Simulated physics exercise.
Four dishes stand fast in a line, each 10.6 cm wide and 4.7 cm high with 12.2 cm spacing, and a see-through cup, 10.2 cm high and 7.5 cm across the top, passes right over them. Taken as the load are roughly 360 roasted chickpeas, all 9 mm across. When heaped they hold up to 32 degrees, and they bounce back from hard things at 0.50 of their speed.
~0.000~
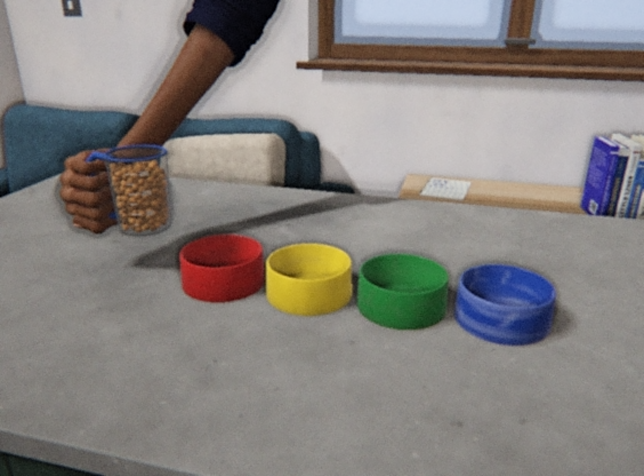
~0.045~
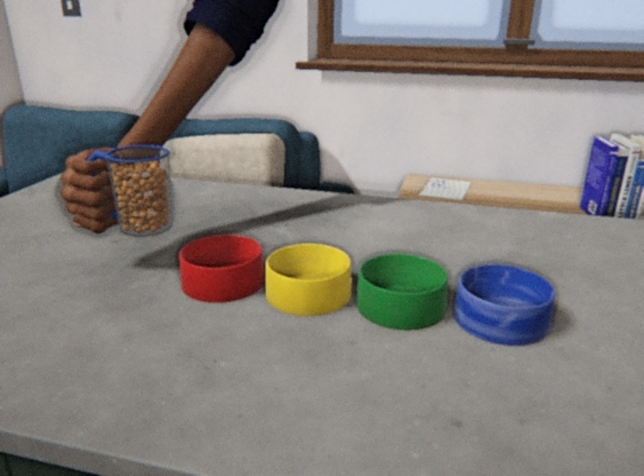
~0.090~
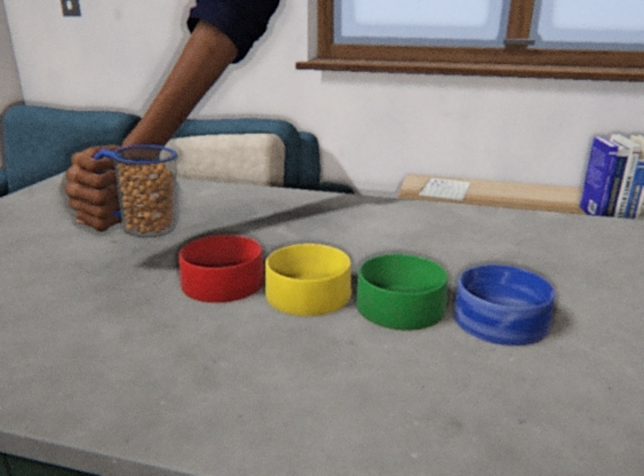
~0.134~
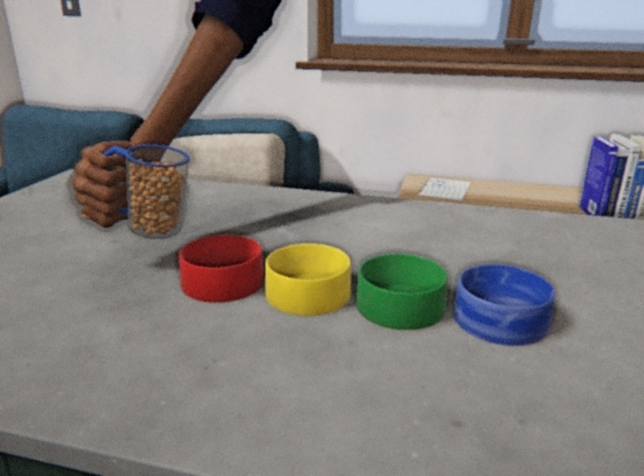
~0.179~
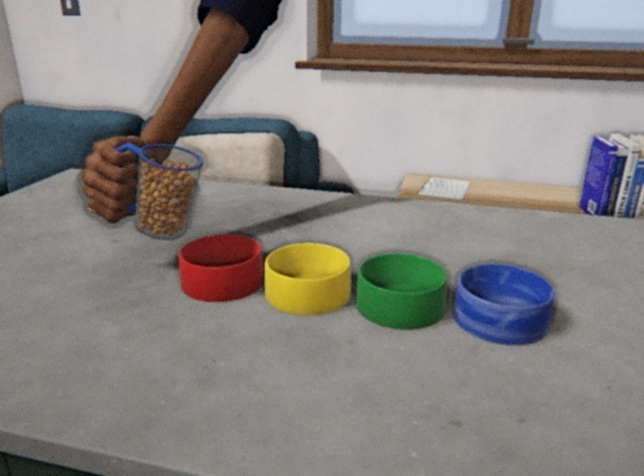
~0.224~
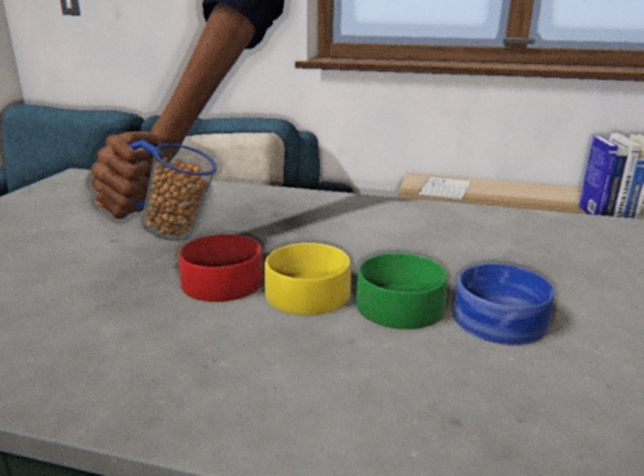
A hand holding a clear cup of roasted chickpeas moved it slightly to the right above a gray table, gradually tilting it toward a row of red, yellow, green and blue dishes that stayed still.
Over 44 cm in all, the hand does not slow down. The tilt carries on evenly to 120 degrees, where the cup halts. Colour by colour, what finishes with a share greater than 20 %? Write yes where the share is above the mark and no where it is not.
Red: No, blue: Yes, green: Yes, yellow: No, counter: No.
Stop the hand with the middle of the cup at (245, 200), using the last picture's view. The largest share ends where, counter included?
Yellow.
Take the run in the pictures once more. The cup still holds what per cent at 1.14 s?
Some 40 per cent.
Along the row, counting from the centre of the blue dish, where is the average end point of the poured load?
Roughly 4 cm away, on the smaller-x side.
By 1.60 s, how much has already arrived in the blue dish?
Estimate: Near 45 %.
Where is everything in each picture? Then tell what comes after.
The first picture shows cup at (141, 191), tilt 0 degrees, lip at (162, 155), moved 0.0 cm; middle of the pieces at (145, 193); red dish at (222, 251); yellow dish at (309, 261); green dish at (404, 273); blue dish at (507, 285).
The second picture shows cup at (142, 191), tilt 1 degrees, lip at (164, 156), moved 0.3 cm; middle of the pieces at (146, 193).
The third picture shows cup at (148, 192), tilt 4 degrees, lip at (172, 159), moved 1.1 cm; middle of the pieces at (151, 194).
The fourth picture shows cup at (157, 192), tilt 10 degrees, lip at (185, 162), moved 2.5 cm; middle of the pieces at (160, 195).
The fifth picture shows cup at (167, 193), tilt 15 degrees, lip at (199, 167), moved 4.0 cm; middle of the pieces at (170, 196).
The sixth picture shows cup at (177, 194), tilt 21 degrees, lip at (213, 172), moved 5.5 cm; middle of the pieces at (180, 197); red dish at (221, 250); yellow dish at (308, 261); green dish at (403, 272); blue dish at (505, 285). The cup turns about 130 degrees a second and travels 33 cm a second.
Then, at 0.77 s, tilt 92 degrees; cup holds 100 %.
After 1.14 s, tilt 120 degrees; cup holds 40 %, blue 5 %, green 45 %.
After 1.60 s, tilt 120 degrees; cup holds 0 %, blue 45 %, green 40 %.
At rest (2.1 s), red 0 %, blue 45 %, green 40 %, yellow 0 %, counter 10 %.
